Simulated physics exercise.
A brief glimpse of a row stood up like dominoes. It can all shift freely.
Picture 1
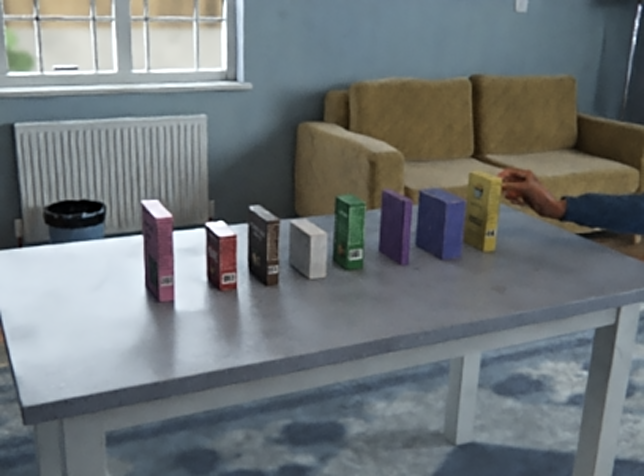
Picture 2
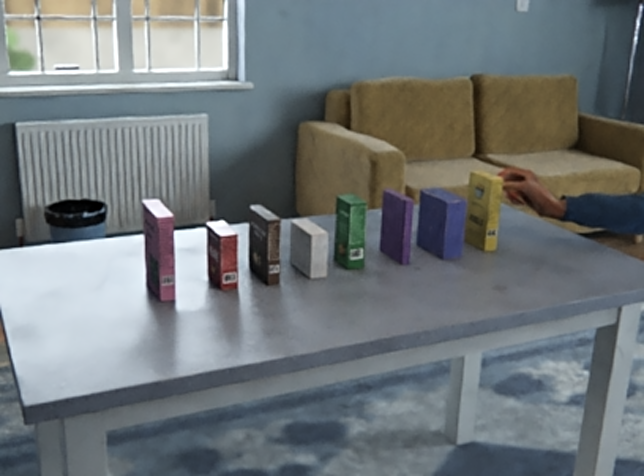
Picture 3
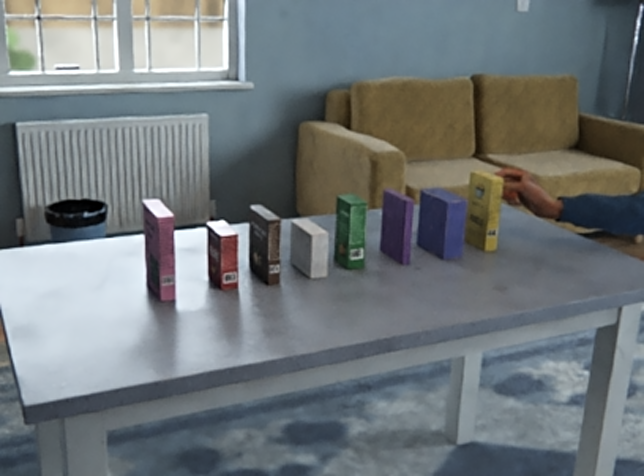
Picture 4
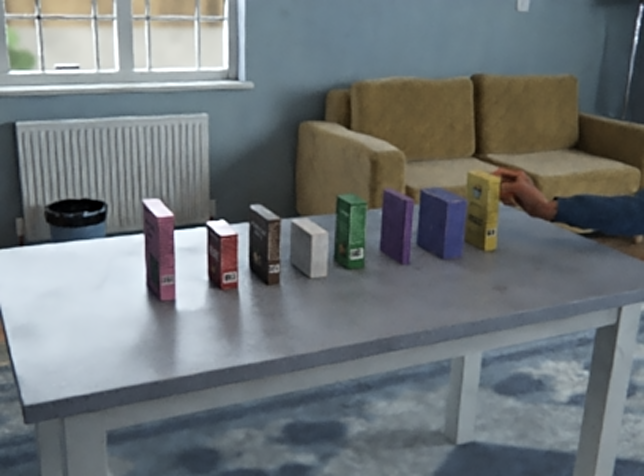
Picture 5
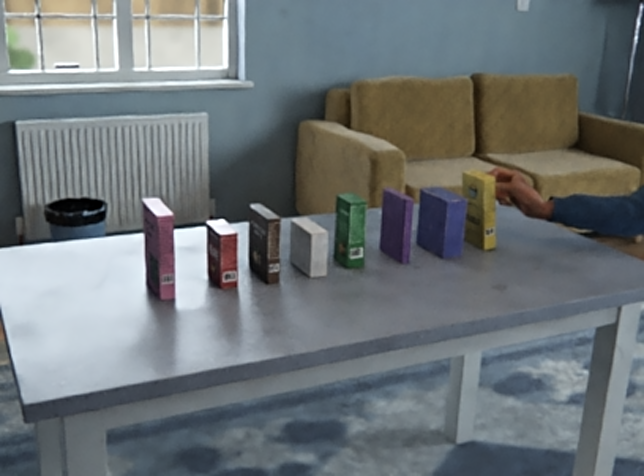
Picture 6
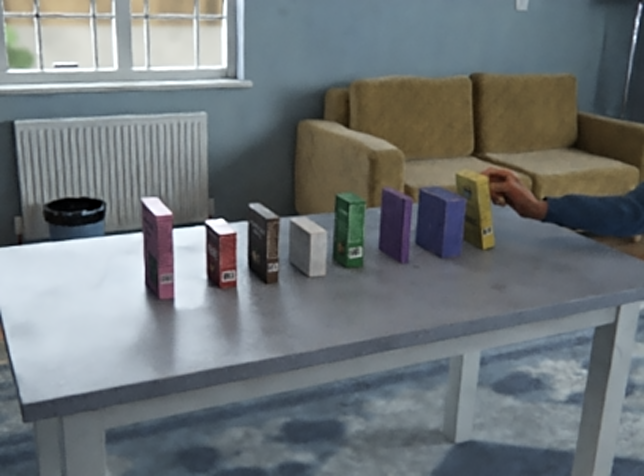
A hand reached in from the right and slowly tilted the yellow packet slightly left, at the right end of a row of eight upright colourful packets on a grey table; the others stayed still.
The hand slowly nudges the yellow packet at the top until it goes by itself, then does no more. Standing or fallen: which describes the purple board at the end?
It will fail to fall.
Then, 0.10 s past the last view, yellow packet 20° over.
Then, 0.20 s past the last view, yellow packet 28° over.
Then, 0.60 s past the last view, purple board resting near (395, 225).
Finally, all 6 still in place. Final places as the last picture's camera would see them, purple board near (395, 225).
